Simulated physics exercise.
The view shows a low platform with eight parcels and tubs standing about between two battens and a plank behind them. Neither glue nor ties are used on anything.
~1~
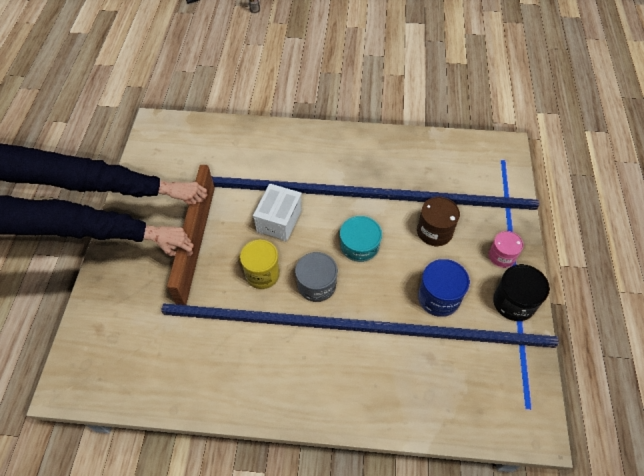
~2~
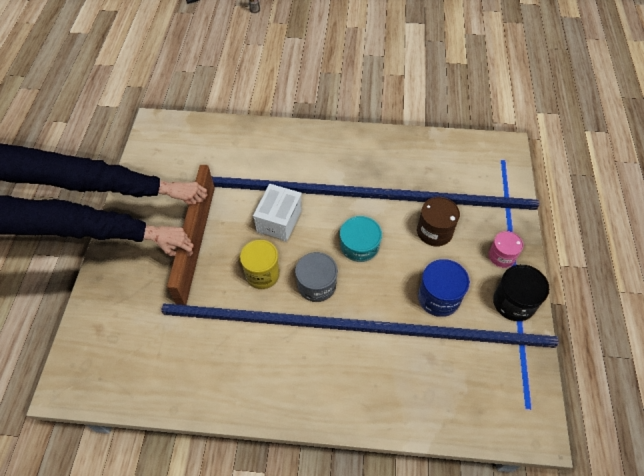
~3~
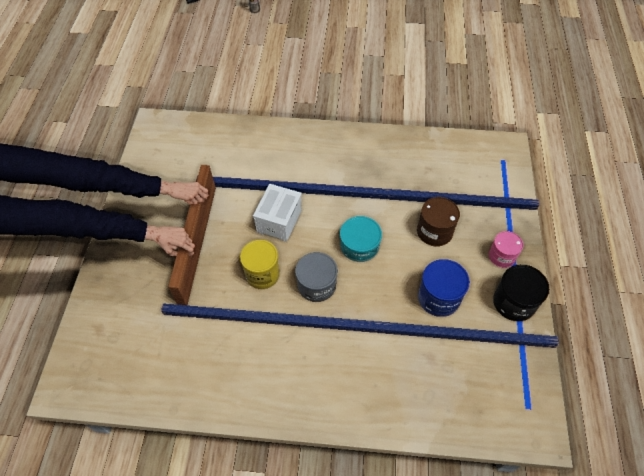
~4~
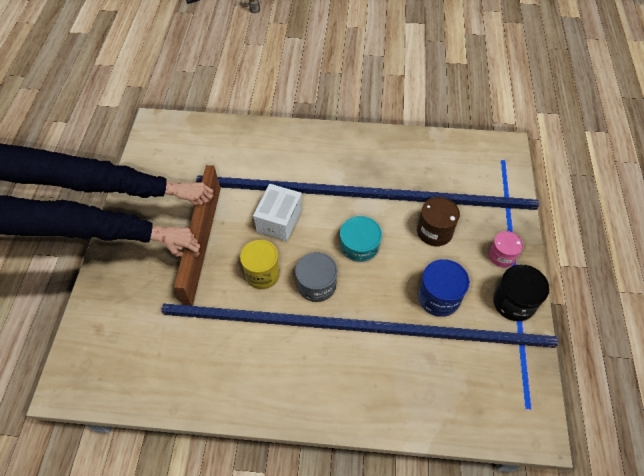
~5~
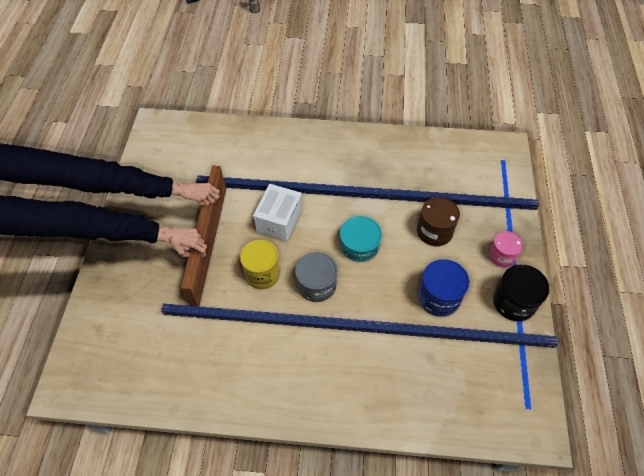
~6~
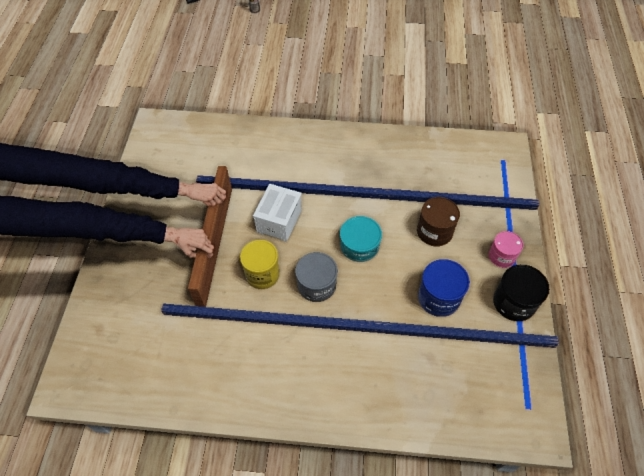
A pair of hands held a wooden plank still at first, then slid it slightly to the right between two blue battens, while the colourful tubs and white box ahead of it stayed put.
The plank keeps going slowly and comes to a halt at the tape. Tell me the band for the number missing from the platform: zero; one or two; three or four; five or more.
It is going to spill five or more of them.
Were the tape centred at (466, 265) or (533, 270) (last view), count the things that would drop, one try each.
So that's 1 for the first and 8 for the second.
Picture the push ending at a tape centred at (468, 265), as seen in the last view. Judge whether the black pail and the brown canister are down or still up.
The black pail goes down, the brown canister remains in place.
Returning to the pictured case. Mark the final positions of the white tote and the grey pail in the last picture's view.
Taking them in turn, first comes (534, 219), then (544, 313).
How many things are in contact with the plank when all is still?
Result: 3 in all.
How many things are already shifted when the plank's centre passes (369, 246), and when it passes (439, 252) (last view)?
First 5, after that 8.
Soon after, none off yet; black pail at rest near (520, 294); pink canister at rest near (505, 250); blue pail at rest near (443, 289).
At rest, the number that fall off is five or more; fallen, turquoise pail, brown canister, blue pail, pink canister and black pail.
